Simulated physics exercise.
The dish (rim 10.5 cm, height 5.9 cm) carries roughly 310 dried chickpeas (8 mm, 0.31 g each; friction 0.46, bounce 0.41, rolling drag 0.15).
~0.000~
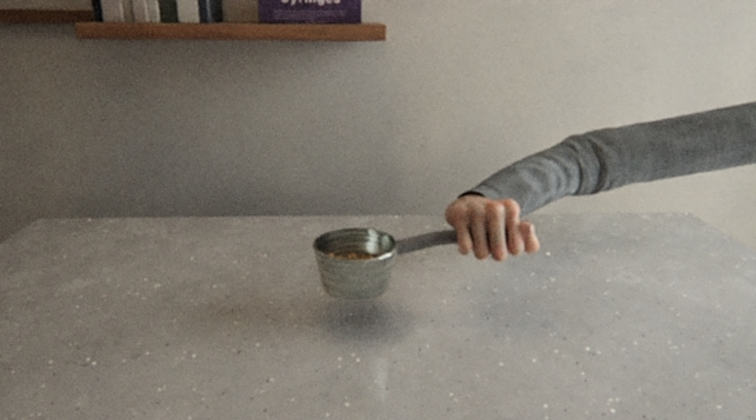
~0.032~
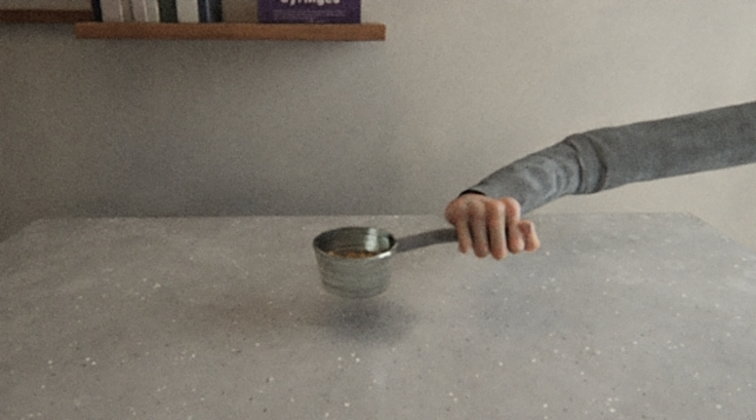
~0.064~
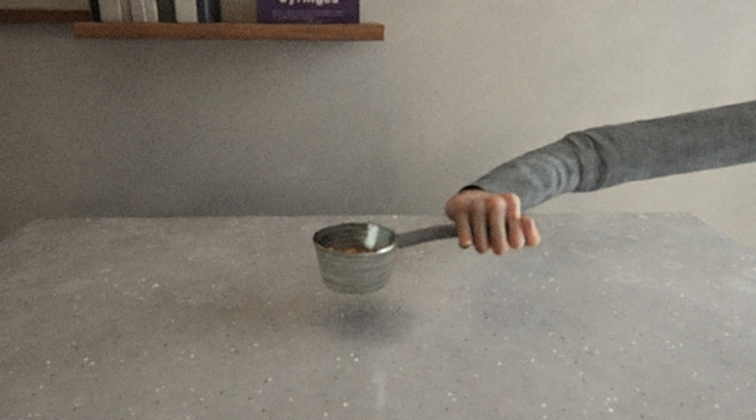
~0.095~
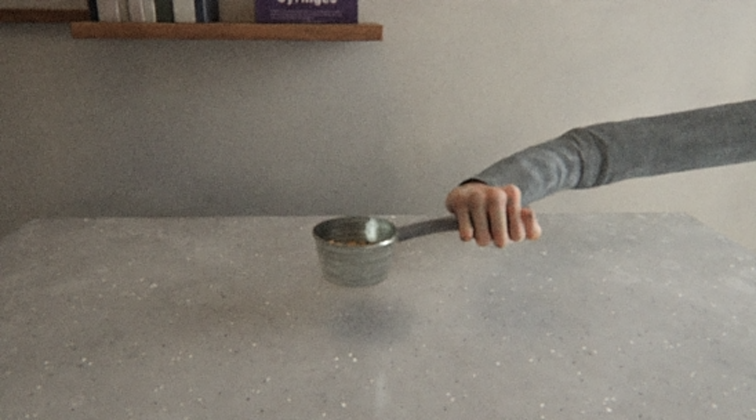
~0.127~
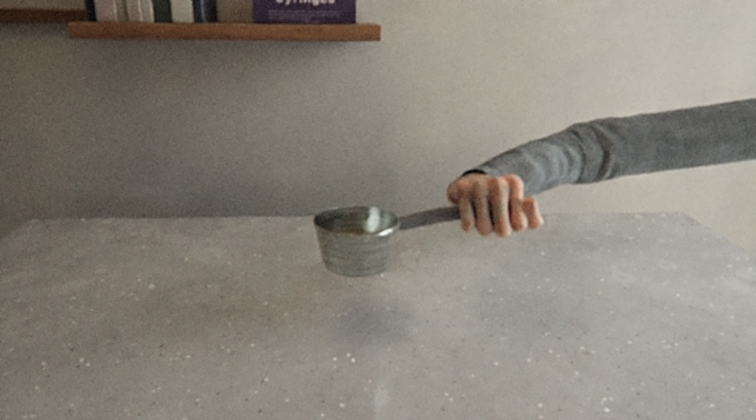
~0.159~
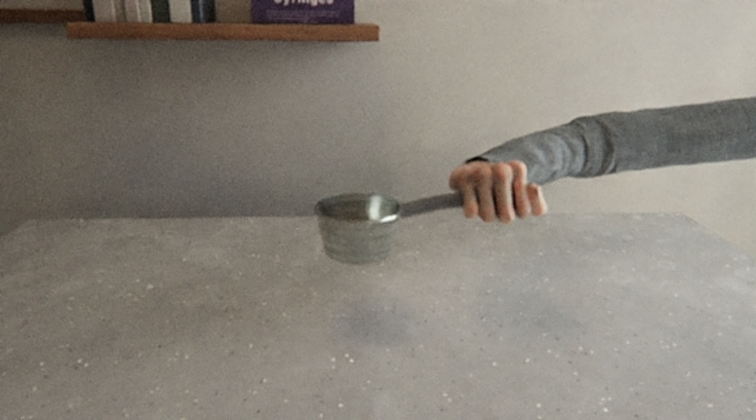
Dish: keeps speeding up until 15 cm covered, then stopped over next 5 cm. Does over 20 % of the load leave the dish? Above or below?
The amount thrown out stays inside the one-fifth mark.
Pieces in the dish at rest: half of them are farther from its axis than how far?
My best guess is close to 3.0 cm.
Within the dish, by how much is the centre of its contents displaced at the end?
I'd put it at about 0.5 cm.
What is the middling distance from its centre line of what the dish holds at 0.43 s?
Roughly 3.0 cm.
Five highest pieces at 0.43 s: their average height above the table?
Estimate: Near 29 cm.
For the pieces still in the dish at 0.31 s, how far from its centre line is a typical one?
3.0 centimetres or so.
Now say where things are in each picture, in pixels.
In the first frame, dish at (356, 266); tilt 0 degrees; moved 0.0 cm; top of the load at (370, 257).
In the second frame, dish at (356, 265); tilt 0 degrees; moved 0.2 cm; top of the load at (370, 256).
In the third frame, dish at (356, 260); tilt 0 degrees; moved 0.8 cm; top of the load at (370, 252).
In the fourth frame, dish at (356, 253); tilt 0 degrees; moved 1.9 cm; top of the load at (370, 245).
In the fifth frame, dish at (357, 242); tilt 0 degrees; moved 3.3 cm; top of the load at (371, 236).
In the sixth frame, dish at (359, 228); tilt 0 degrees; moved 5.2 cm. Its speed is now 0.66 m/s.
After 0.31 s, dish 100 %; middle of the pieces not yet landed near (388, 138).
After 0.43 s, dish 100 %; middle of the pieces not yet landed near (400, 123).
After 0.55 s, dish 100 %; middle of the pieces not yet landed near (396, 126).
After 0.66 s, dish 100 %; middle of the pieces not yet landed near (396, 127).
At rest (1.0 s), dish 100 %.
